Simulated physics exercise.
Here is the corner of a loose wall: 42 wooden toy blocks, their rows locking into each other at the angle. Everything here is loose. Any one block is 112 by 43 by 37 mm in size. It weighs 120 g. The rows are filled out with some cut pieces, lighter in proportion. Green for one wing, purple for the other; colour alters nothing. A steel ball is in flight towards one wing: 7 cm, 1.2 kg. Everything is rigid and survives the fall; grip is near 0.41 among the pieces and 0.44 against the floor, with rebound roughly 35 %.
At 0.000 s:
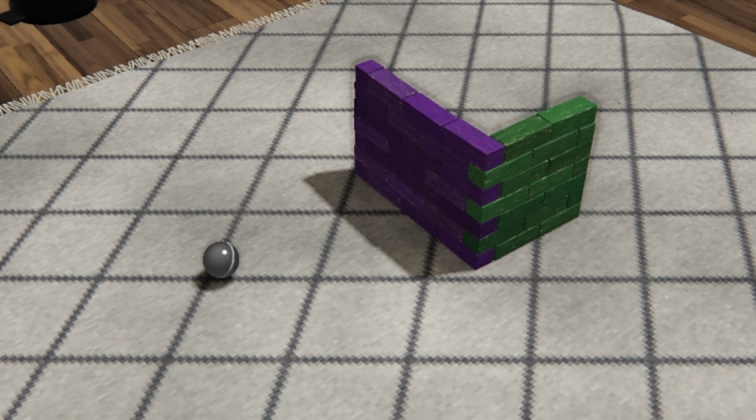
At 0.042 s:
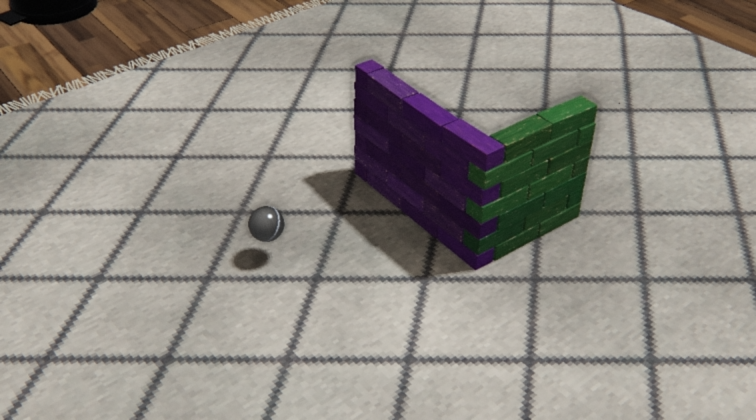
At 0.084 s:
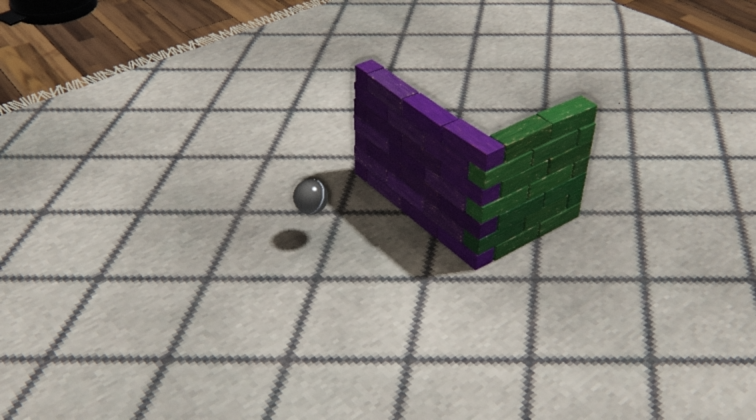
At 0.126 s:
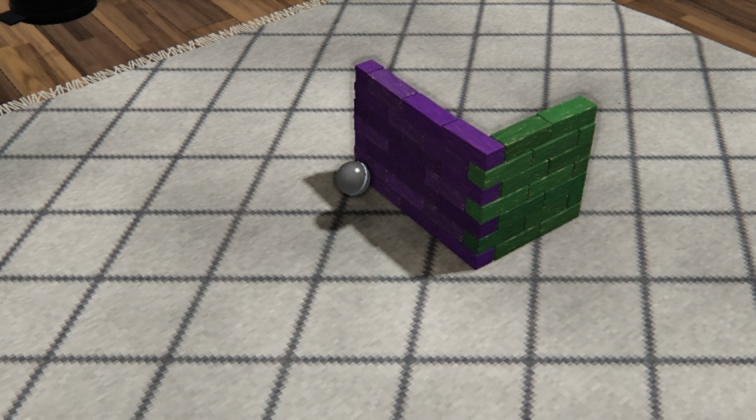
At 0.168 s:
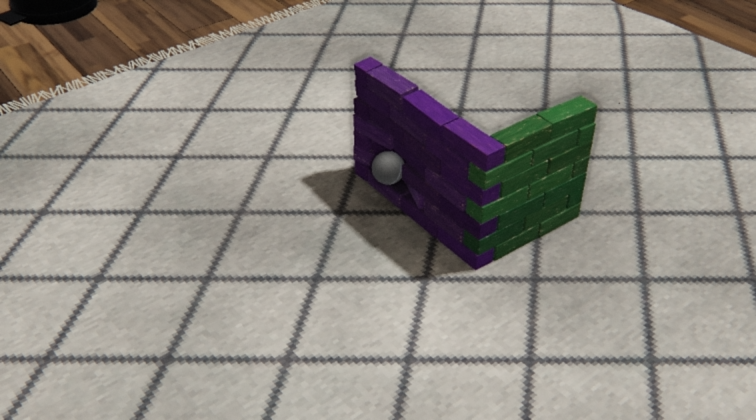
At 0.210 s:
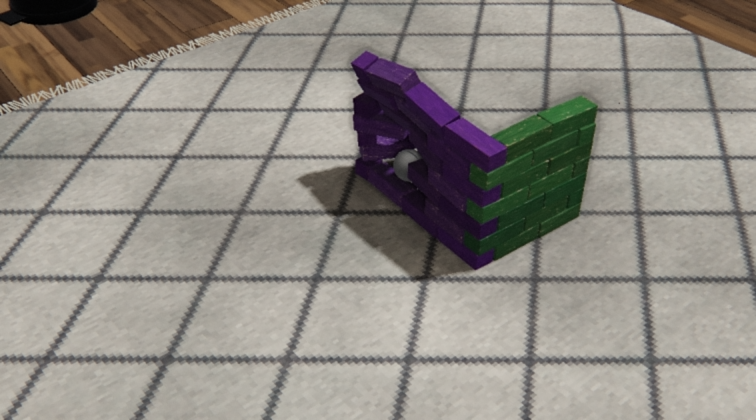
A grey ball flies into the purple wall and pushes through, shifting and tilting its blocks.
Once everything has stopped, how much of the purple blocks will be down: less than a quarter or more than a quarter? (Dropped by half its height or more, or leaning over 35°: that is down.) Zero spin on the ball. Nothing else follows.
More than a quarter.
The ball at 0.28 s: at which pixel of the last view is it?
Around (442, 160).
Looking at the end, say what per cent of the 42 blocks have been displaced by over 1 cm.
The share is 45 per cent.
By 0.28 s, ball still moving; 7 of the 25 purple blocks down (7 of 42 in all colours); top purple block tilted 38°.
By 0.42 s, ball still moving; 12 of the 25 purple blocks down (12 of 42 in all colours); top purple block on its side.
By 0.64 s, ball still moving; 15 of the 25 purple blocks down (15 of 42 in all colours); top purple block tilted 35°, 21 cm lower.
When it is over (1.4 s), ball rolling away; 15 of the 25 purple blocks down (15 of 42 in all colours); top purple block on its side; top green block unmoved. That is 60 per cent. In pixels of the last frame, middles, top purple block near (296, 224), top green block near (521, 139).
